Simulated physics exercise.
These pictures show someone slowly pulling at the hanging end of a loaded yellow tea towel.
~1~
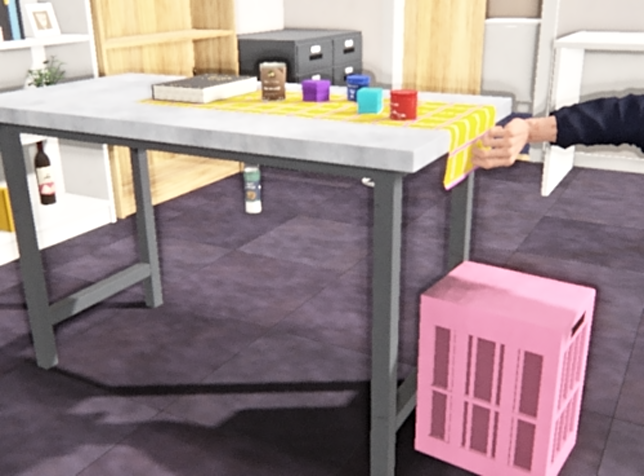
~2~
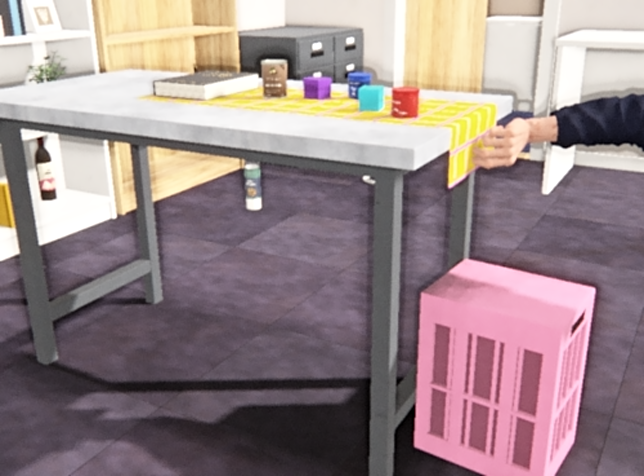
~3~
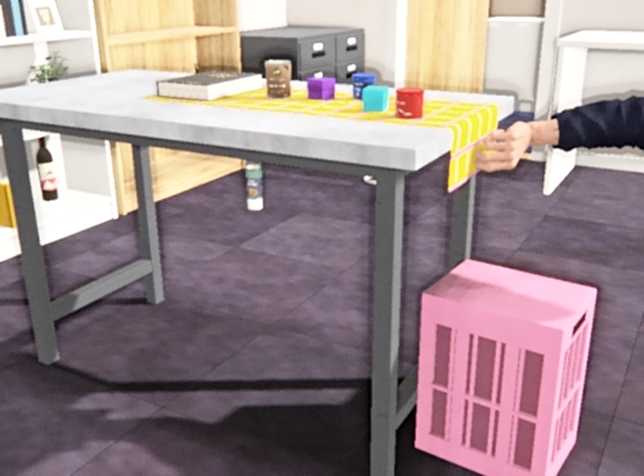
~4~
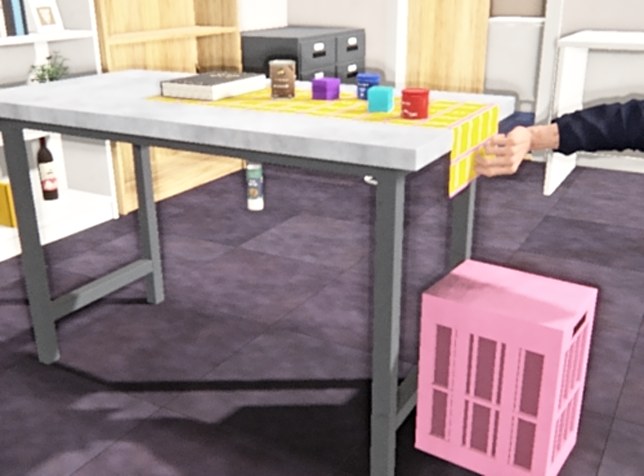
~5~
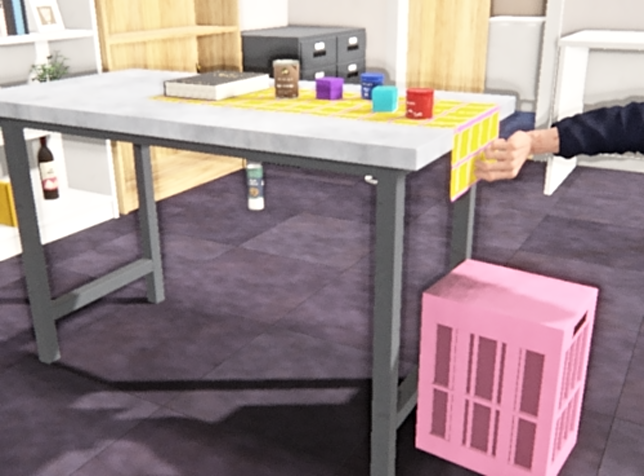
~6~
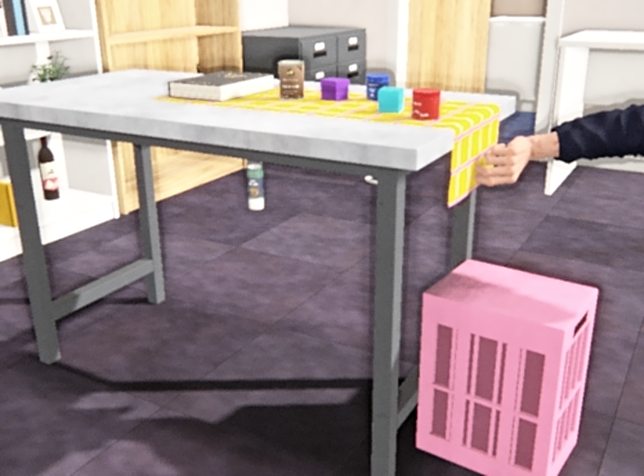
On a grey-legged table, a hand slowly pulls a yellow cloth and its items slightly right.
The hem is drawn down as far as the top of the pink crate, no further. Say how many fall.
The answer is two.
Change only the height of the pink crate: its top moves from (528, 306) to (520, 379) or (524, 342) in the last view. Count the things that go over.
The count: 4 and 3.
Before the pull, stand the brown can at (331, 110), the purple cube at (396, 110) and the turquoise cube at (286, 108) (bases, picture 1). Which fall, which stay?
The brown can survives, the purple cube comes down, the turquoise cube does not fall.
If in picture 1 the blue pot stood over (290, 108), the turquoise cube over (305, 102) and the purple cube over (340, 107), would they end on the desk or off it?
The blue pot holds on; the turquoise cube keeps its place on top; the purple cube stays on.
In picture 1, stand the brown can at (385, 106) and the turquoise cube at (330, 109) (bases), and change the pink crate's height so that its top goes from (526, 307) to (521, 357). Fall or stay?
The brown can tumbles off; the turquoise cube tumbles off.
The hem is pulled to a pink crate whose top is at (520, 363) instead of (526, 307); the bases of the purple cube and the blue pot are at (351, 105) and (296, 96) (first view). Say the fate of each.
The purple cube is carried off; the blue pot remains up.
Early on, hem near (474, 223); all still up.
Midway, hem near (473, 256); red pot gone.
Near the end, hem on the crate; red pot and turquoise cube gone.
Finally, hem on the crate; red pot and turquoise cube gone. Over the edge go two.
